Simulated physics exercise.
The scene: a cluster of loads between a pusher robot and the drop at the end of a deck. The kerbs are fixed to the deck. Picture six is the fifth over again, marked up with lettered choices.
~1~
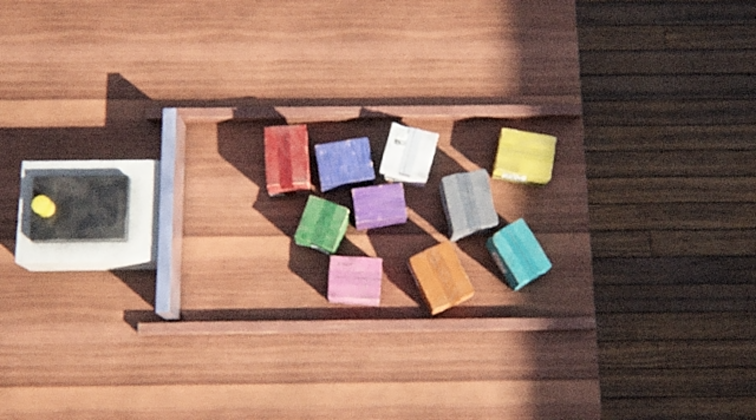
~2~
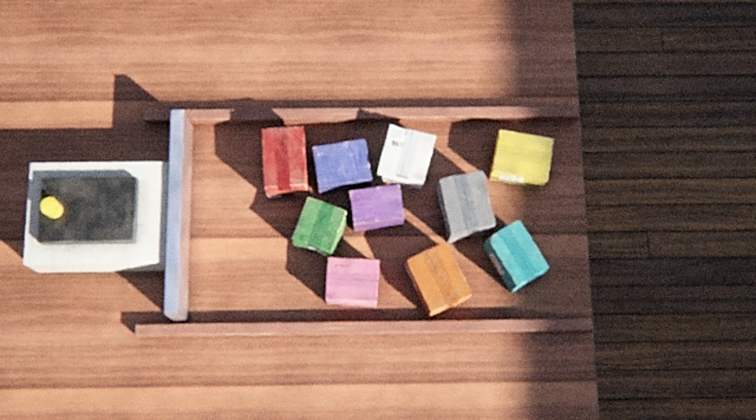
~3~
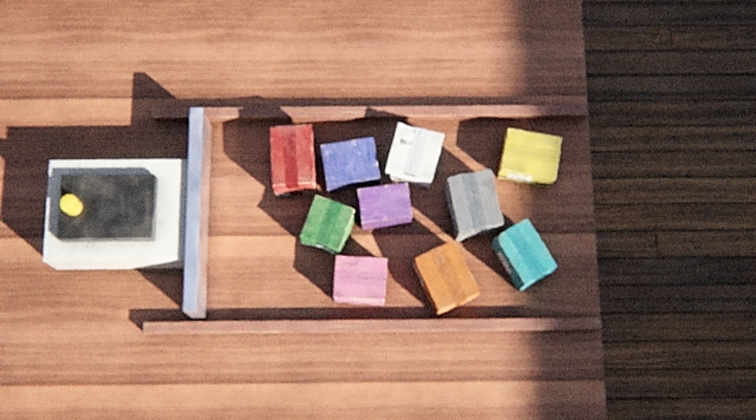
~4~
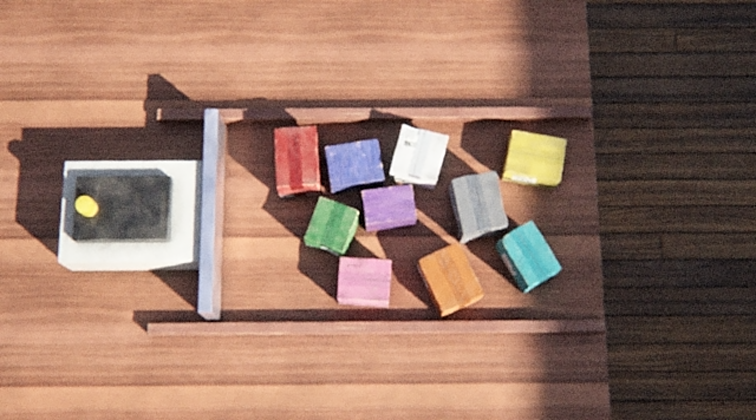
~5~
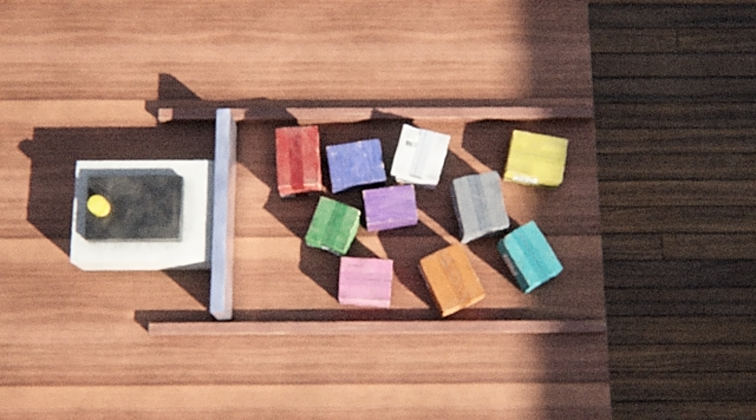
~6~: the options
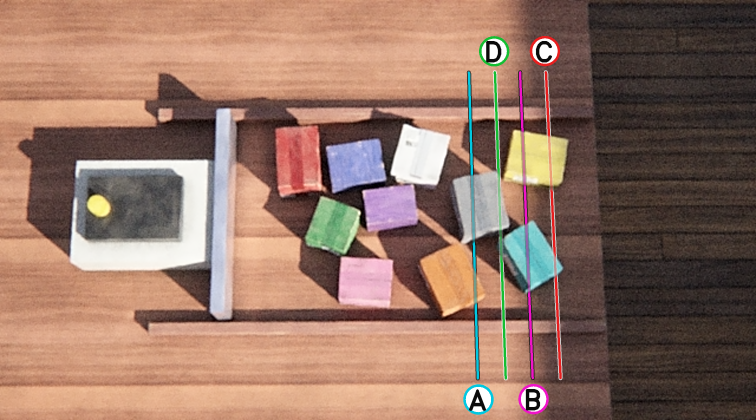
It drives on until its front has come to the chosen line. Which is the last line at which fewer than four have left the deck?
No fourth one falls up to A.
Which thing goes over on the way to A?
The yellow parcel goes over.
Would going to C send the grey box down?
Yes.
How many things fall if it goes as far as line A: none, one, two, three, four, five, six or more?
One.
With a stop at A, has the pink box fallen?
By then, no.
On the marked copy, A at (473, 220); B at (526, 220); C at (553, 220); D at (500, 220).
Taking A. A third of the way, robot (235, 208); white parcel (439, 158); red box (342, 162).
Two thirds of the way, robot (326, 208); yellow parcel (576, 160); turquoise box (541, 266).
When it is over, robot (395, 207); yellow parcel over the edge; white parcel (591, 155); one fallen.
As for the rest, B drops four; C drops seven; D drops four.
